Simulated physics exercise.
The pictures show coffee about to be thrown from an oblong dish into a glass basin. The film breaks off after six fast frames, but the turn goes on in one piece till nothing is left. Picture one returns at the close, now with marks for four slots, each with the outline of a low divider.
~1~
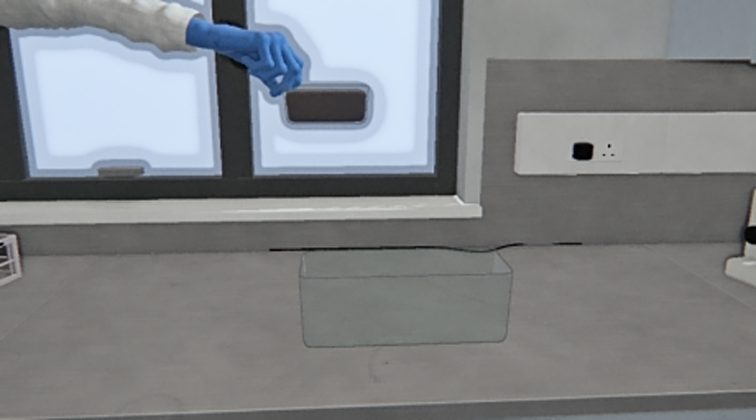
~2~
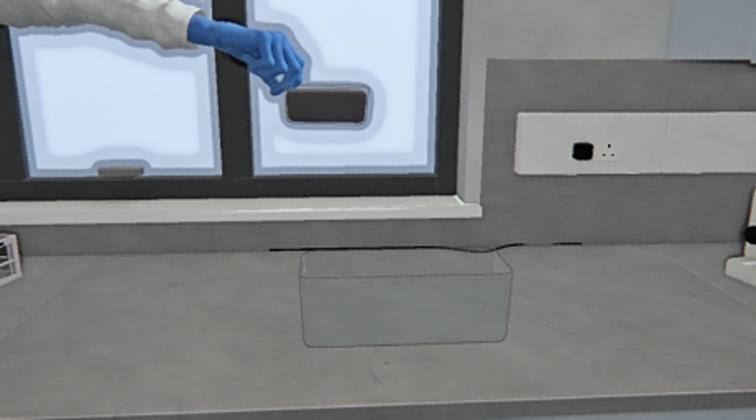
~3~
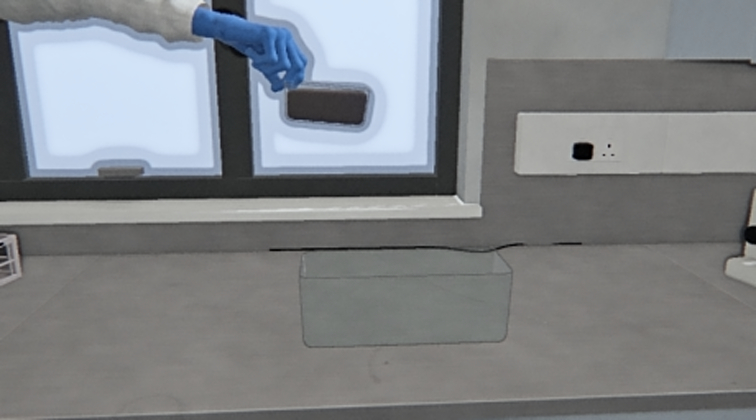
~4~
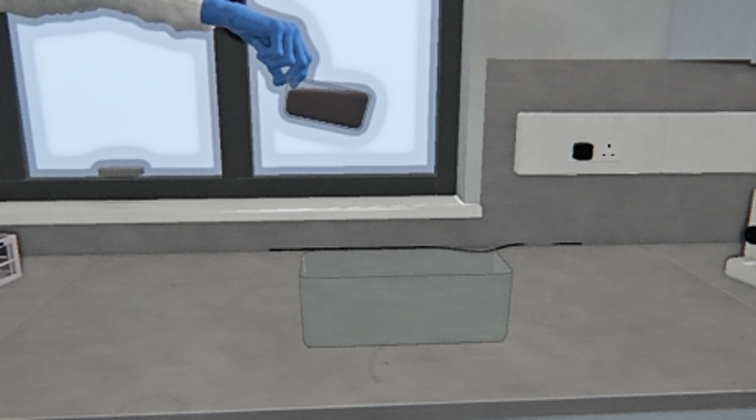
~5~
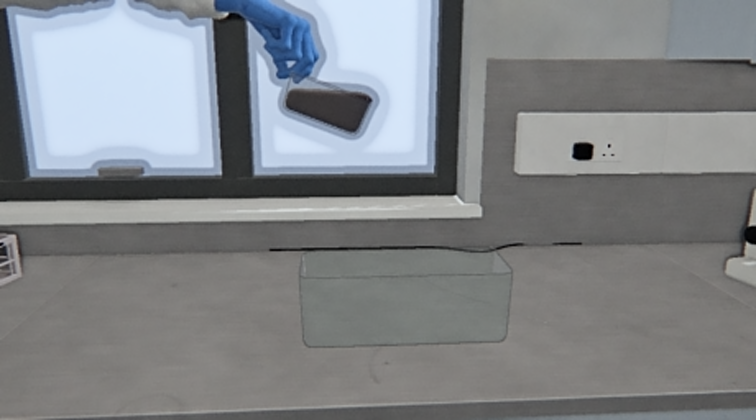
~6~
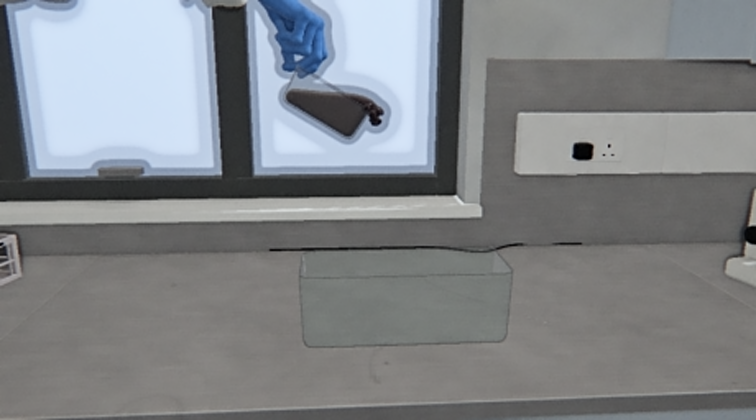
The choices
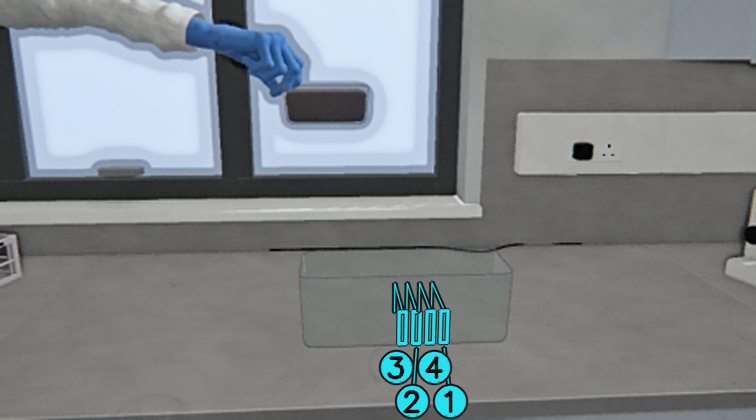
A blue-gloved hand held a small dish of dark liquid above a clear basin on a grey counter, then slowly tilted it down to the right until some liquid came over the lip.
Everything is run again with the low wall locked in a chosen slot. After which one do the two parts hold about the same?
4.
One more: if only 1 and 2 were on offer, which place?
That would be 2.
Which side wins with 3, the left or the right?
The right side.
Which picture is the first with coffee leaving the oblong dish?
Picture 5.
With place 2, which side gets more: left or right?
The right one.
On the marked copy, 1 at (444, 347); 2 at (416, 348); 3 at (402, 349); 4 at (430, 348).
With 1, about 85 % ends left of the wall and 10 % right of it; 5 % is lost outside.
With 2, about 29 % ends left of the wall and 67 % right of it; 4 % is lost outside.
With 3, about 20 % ends left of the wall and 76 % right of it; 4 % is lost outside.
With 4, about 50 % ends left of the wall and 45 % right of it; 4 % is lost outside.
